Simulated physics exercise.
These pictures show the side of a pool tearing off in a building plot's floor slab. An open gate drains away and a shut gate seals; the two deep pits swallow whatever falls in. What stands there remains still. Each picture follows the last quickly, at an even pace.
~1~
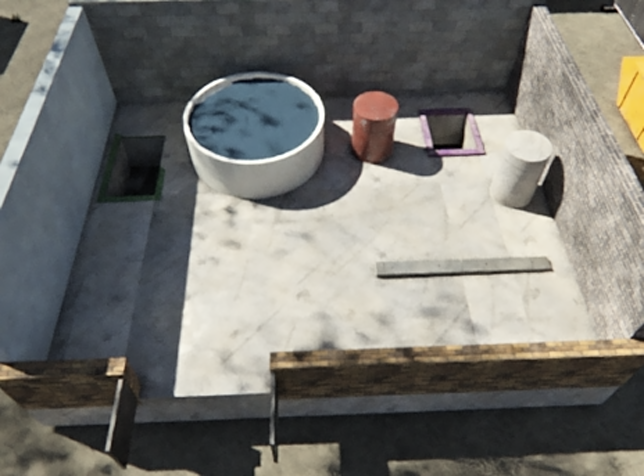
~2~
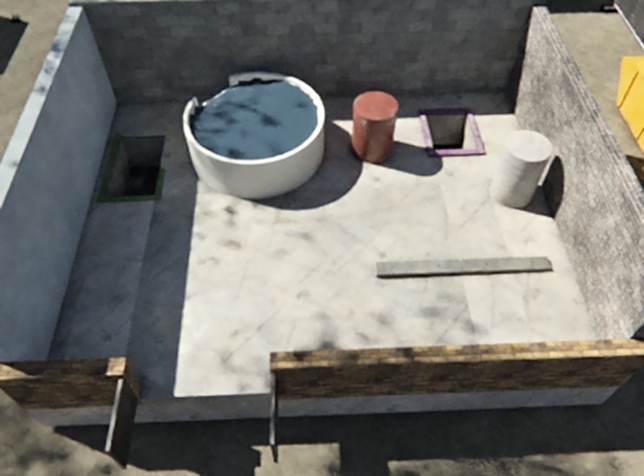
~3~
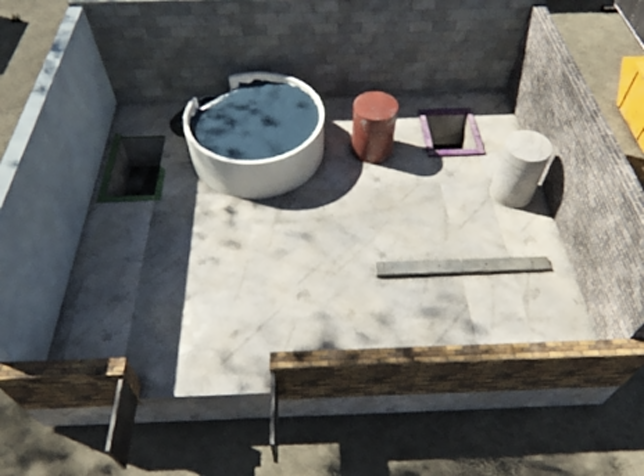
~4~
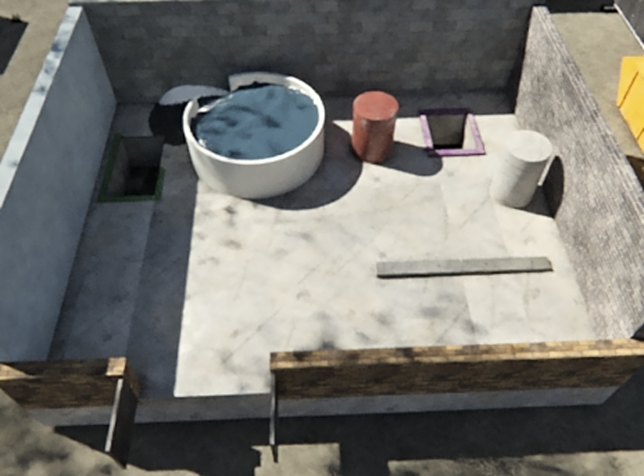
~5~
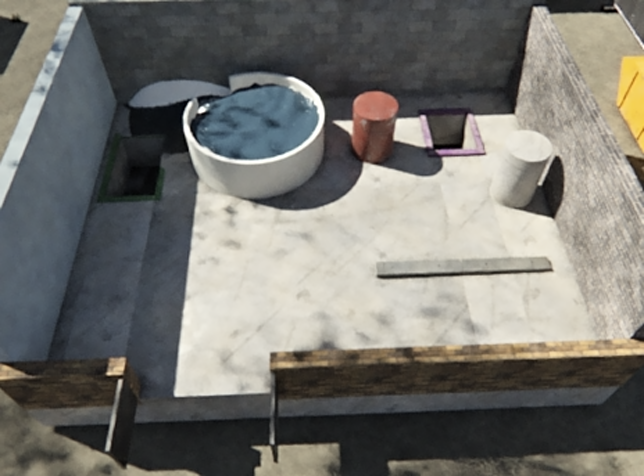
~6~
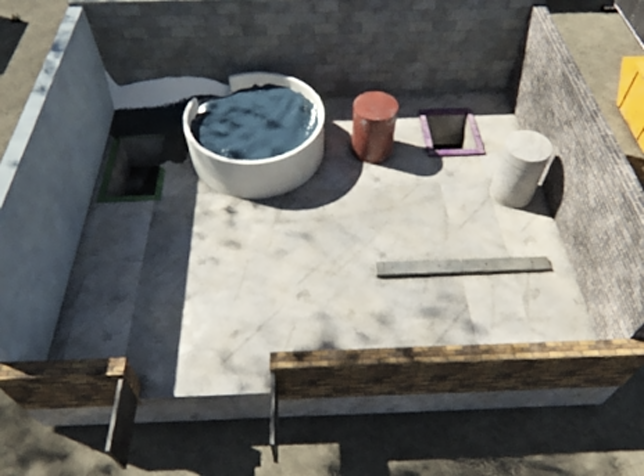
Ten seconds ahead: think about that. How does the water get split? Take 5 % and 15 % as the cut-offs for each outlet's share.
In the end, the gate ends up with less than 5 %, the purple pit ends up with less than 5 %, the green pit ends up with more than 15 %.
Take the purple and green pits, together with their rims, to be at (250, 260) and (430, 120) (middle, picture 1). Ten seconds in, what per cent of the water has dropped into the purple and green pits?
I reckon purple ends up with 4 percent and green with 6 percent.
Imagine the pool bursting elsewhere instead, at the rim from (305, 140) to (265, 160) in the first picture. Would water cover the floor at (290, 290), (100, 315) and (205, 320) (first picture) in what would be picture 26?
First spot submerged, second spot spared, third spot submerged.
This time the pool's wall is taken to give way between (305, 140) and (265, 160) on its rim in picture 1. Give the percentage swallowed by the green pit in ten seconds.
Roughly 0 per cent goes to the green pit.
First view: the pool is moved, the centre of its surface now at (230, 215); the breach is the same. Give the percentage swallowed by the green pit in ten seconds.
Within ten seconds, 65 percent of the total ends up in the green pit.
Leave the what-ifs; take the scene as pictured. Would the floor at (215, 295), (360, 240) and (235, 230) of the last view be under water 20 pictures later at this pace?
As listed: No water, dry, dry.
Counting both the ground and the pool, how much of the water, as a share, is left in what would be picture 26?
Estimate: Close to 74 %.
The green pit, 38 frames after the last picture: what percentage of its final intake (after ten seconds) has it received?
I make it 75 per cent.
A moment on, water covers 10 % of the floor; the gate 0 %, the purple pit 0 %, the green pit 2 %.
Next, water covers 15 % of the floor; the gate 0 %, the purple pit 0 %, the green pit 11 %.
Then, water covers 25 % of the floor; the gate 0 %, the purple pit 1 %, the green pit 26 %.
Later, water covers 30 % of the floor; the gate 0 %, the purple pit 1 %, the green pit 44 %.
In the end, water covers 40 % of the floor; the gate 1 %, the purple pit 1 %, the green pit 59 %.
